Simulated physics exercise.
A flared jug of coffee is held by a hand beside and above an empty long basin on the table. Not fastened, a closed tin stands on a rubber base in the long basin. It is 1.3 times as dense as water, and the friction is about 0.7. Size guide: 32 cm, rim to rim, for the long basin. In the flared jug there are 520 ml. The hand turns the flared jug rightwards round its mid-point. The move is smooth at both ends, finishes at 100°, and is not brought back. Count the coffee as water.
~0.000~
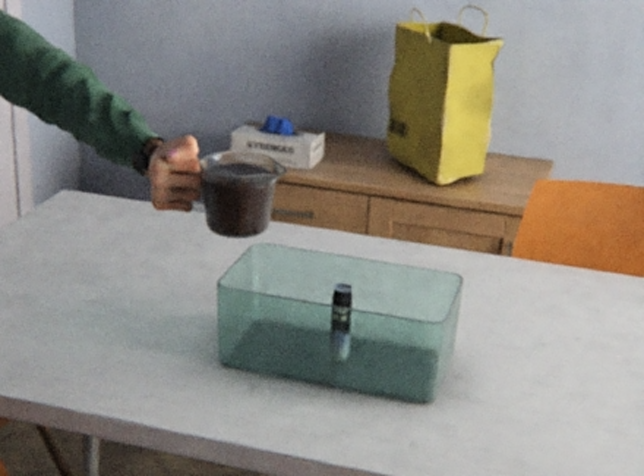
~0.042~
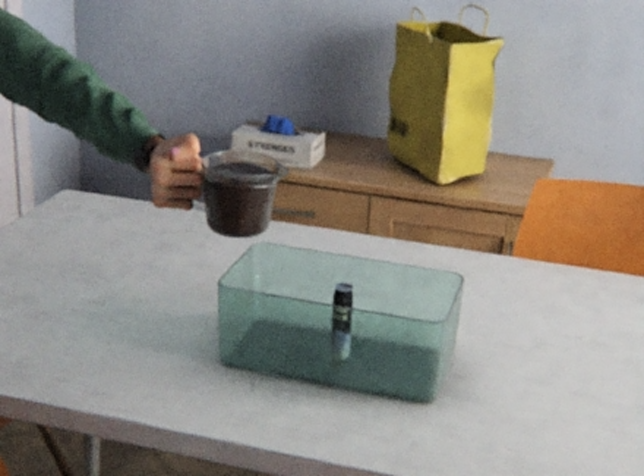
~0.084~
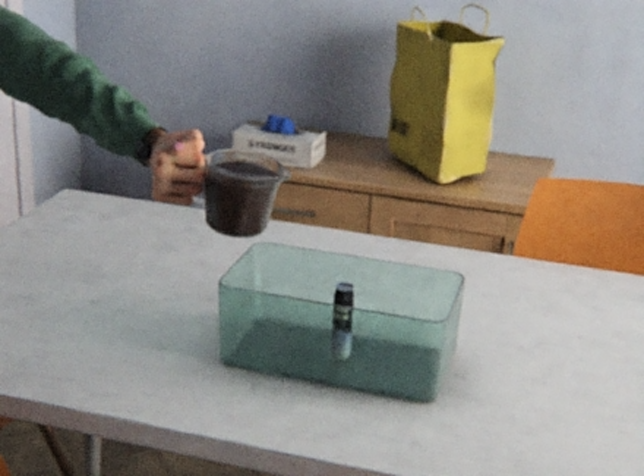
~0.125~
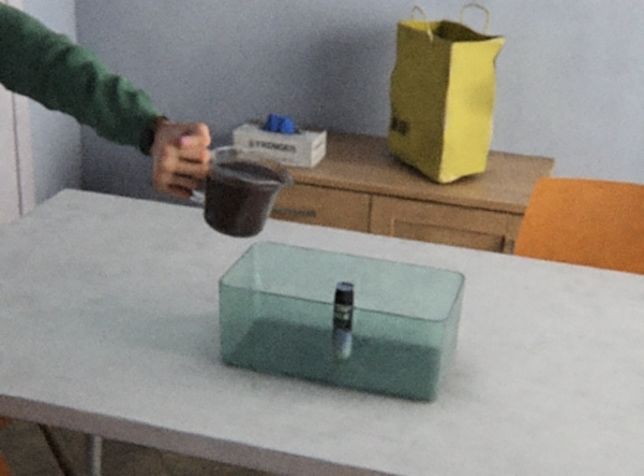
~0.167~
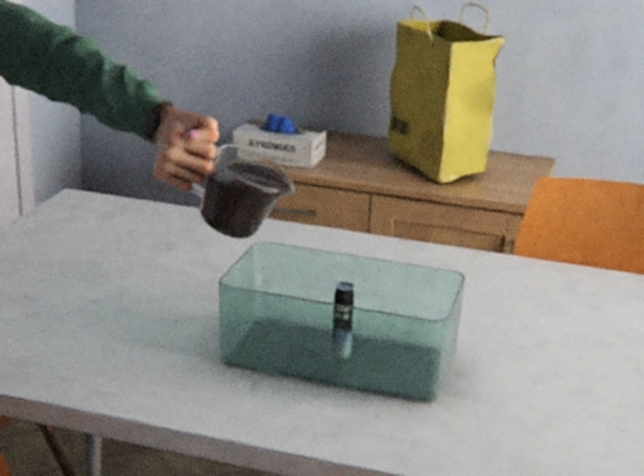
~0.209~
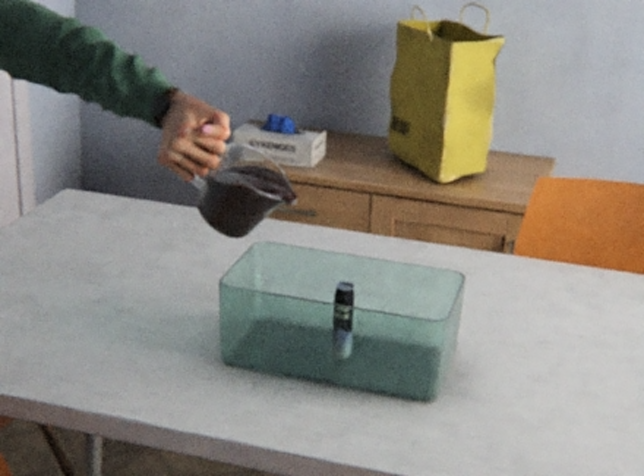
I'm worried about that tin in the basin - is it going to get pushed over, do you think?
No, it should stay put on its base.
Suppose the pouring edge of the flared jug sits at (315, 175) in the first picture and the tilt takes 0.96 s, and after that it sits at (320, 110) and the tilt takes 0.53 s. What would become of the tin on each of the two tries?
First it goes over; then it keeps standing.
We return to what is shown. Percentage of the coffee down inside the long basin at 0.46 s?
I'd put it near 34 percent.
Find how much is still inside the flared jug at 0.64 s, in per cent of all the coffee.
Around 9 in a hundred.
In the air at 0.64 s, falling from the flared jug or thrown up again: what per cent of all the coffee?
Around 7 percent of it is airborne.
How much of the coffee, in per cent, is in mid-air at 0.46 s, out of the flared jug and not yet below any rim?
Estimate: About 22 % of all of it.
Then, 0.46 s in, the tilt is 95° and 43 per cent is still to pour; the tin stands where it began.
Then, 0.64 s in, the tilt is 100° and 9 per cent is still to pour; the tin stands 1 cm from where it began.
Then, 0.82 s in, the tilt is 100° and 1 per cent is still to pour; the tin stands 1 cm from where it began.
Then, 1.03 s in, the tilt is 100° and 0 per cent is still to pour; the tin stands where it began.
Finally, the tin stands where it began.
